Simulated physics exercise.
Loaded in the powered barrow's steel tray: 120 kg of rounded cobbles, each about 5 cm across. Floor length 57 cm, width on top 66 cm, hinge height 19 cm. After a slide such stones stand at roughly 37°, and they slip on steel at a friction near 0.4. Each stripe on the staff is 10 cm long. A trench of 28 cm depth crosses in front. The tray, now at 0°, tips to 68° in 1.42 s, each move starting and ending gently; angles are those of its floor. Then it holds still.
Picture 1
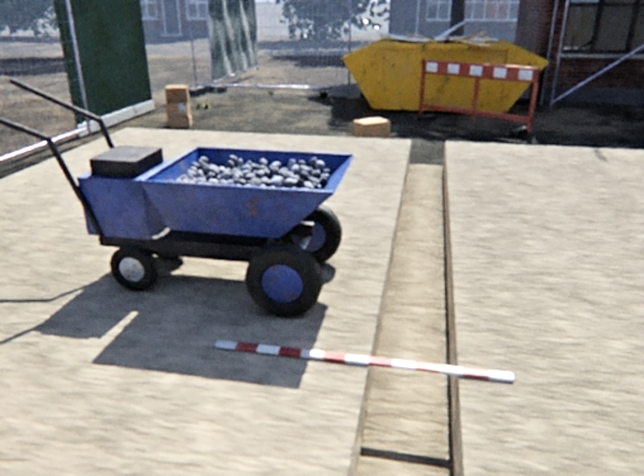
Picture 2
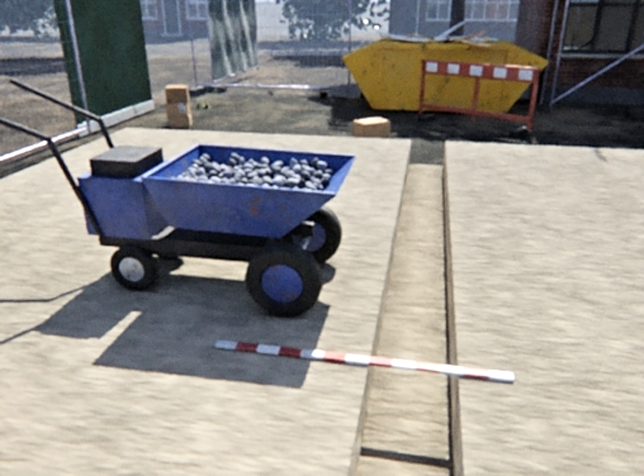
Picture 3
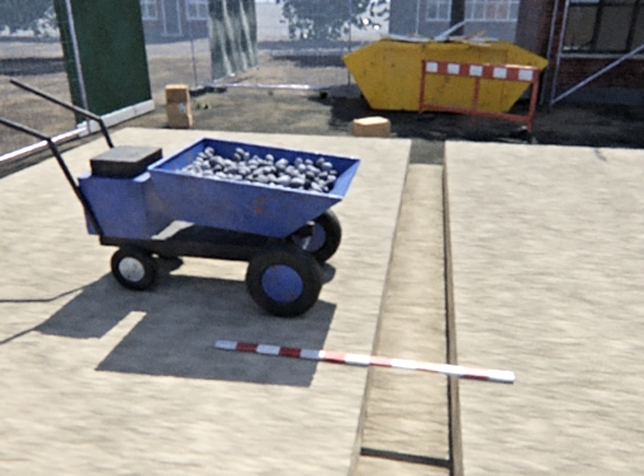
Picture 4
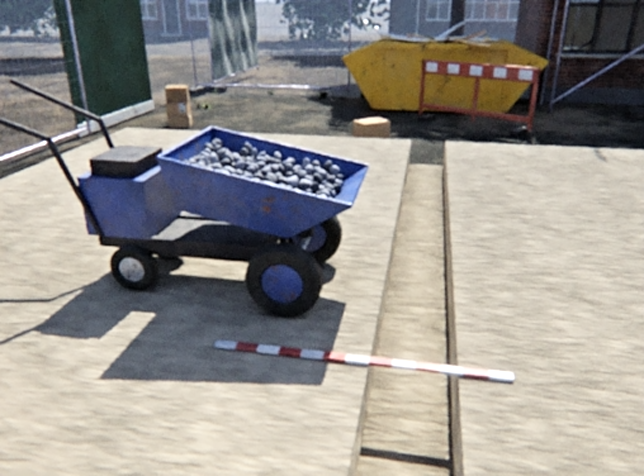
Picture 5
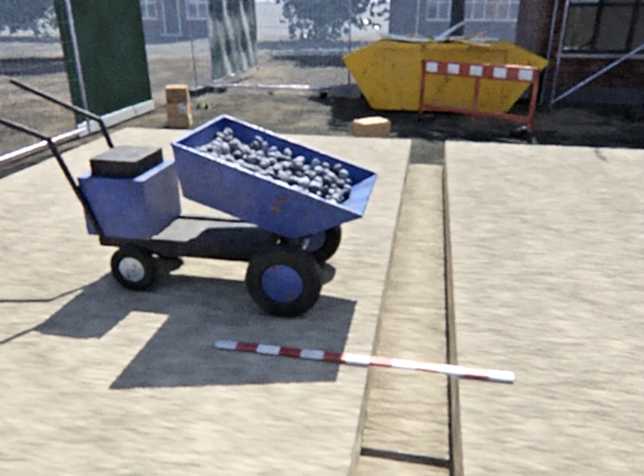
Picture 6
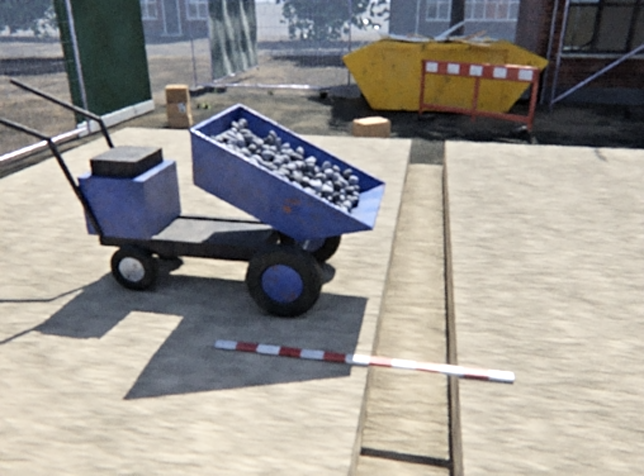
A fenced work yard with pale paved ground is seen in sunlight from slightly above and to one side, the camera still. A blue barrow with black handles and a tray of grey stones stands at left, a red-and-white staff and narrow trench nearby, a yellow skip and striped barrier behind. The tray tilts slowly, then faster, its rear rising and its right lip lowering.
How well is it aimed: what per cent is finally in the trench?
About 91 per cent.
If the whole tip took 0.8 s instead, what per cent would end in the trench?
It would be near 80 per cent.
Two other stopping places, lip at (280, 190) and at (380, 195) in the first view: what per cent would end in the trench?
About 75 and 35 per cent.
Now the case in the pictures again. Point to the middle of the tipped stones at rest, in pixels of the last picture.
Around (425, 331).
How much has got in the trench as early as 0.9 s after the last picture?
Some 55 per cent.
Then, 0.5 s after the last picture the floor is at 57°, 100 % in the tray; the foremost stones are at (397, 251).
Then, 0.9 s after the last picture the floor is at 68°, 40 % in the tray, 56 % in the trench, 4 % past the trench; the foremost stones are at (480, 294).
Then, 1.3 s after the last picture the floor is at 68°, 9 % in the tray, 82 % in the trench, 9 % past the trench; the foremost stones are at (544, 294).
Then, 3.2 s after the last picture the floor is at 68°, 0 % in the tray, 91 % in the trench, 9 % past the trench; the foremost stones are at (579, 295).
